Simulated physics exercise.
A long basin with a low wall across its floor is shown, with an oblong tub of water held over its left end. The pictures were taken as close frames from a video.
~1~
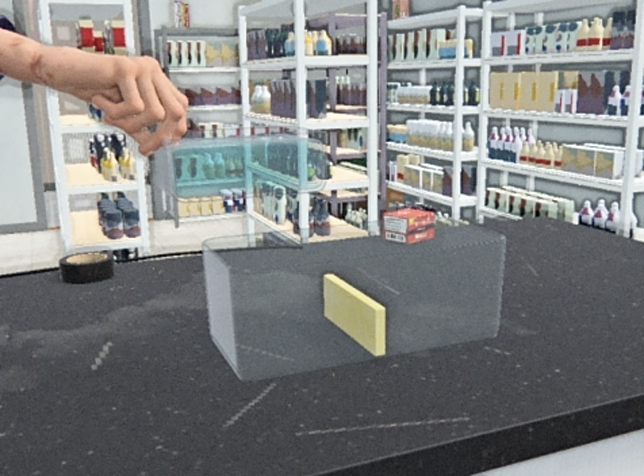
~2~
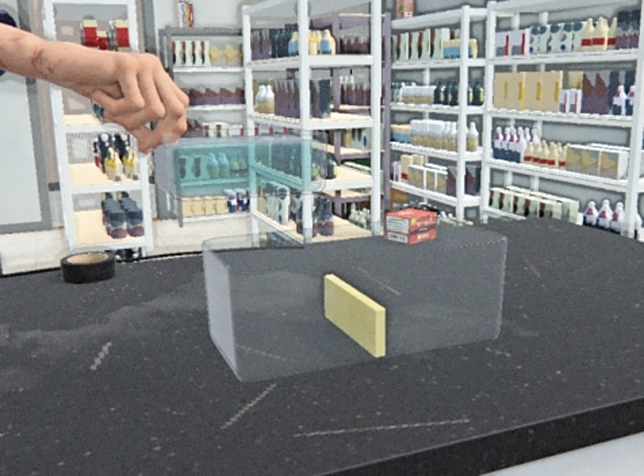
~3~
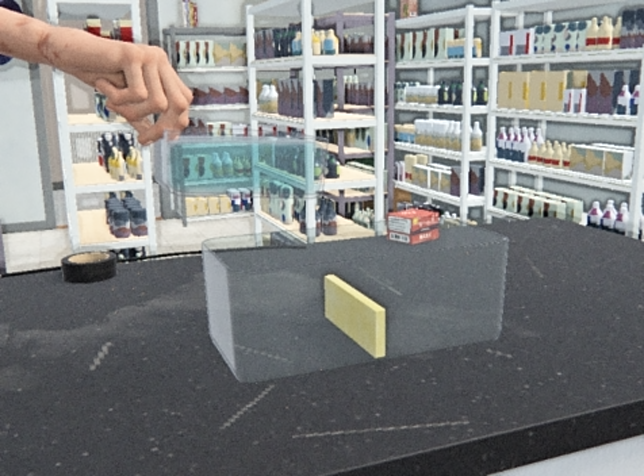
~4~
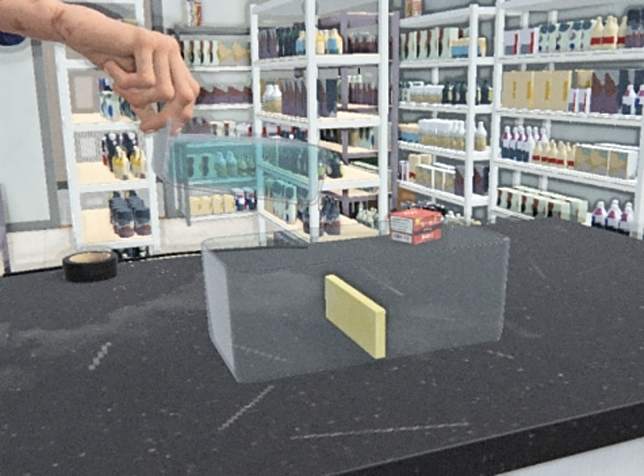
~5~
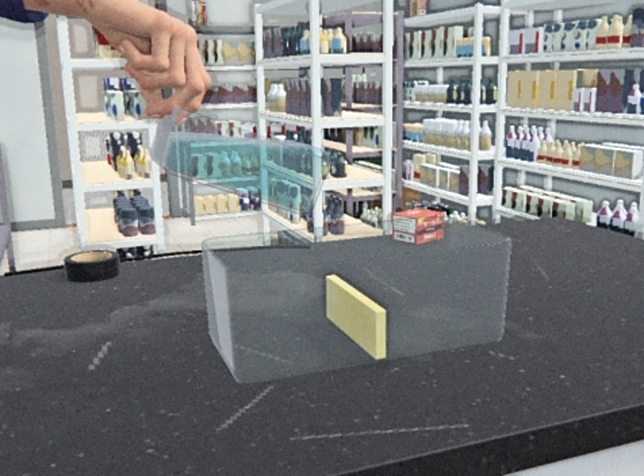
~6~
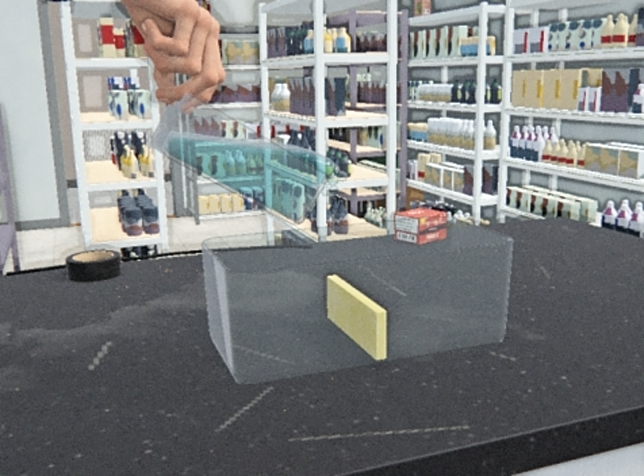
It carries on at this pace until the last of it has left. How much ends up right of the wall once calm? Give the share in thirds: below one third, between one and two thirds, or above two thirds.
The right side is left with enough for a third but not past two thirds.
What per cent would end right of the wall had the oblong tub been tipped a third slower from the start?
It comes to around 60 per cent.
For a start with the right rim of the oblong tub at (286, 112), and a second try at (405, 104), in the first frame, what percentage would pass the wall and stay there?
25 % and 80 %.
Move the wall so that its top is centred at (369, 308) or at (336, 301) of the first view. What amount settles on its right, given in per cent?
In order, some 40 and 70 in a hundred.
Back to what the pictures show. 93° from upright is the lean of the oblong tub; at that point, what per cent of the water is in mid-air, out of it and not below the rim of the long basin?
Share in flight: Approx. 15 %.
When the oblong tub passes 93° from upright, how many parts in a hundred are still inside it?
Roughly 10 %.
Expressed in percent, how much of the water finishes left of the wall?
Some 45 per cent.
A moment on, the oblong tub is tipped on its side and 8 per cent is still to pour, 27 is left of the wall and 49 right of it.
Next, the oblong tub is tipped right over and 2 per cent is still to pour, 41 is left of the wall and 50 right of it.
Then the oblong tub is tipped right over and 0 per cent is still to pour, 45 is left of the wall and 51 right of it.
Later the oblong tub is tipped right over and 0 per cent is still to pour, 45 is left of the wall and 51 right of it.
At rest 45 per cent lies left of the wall, 51 right of it and 4 outside.
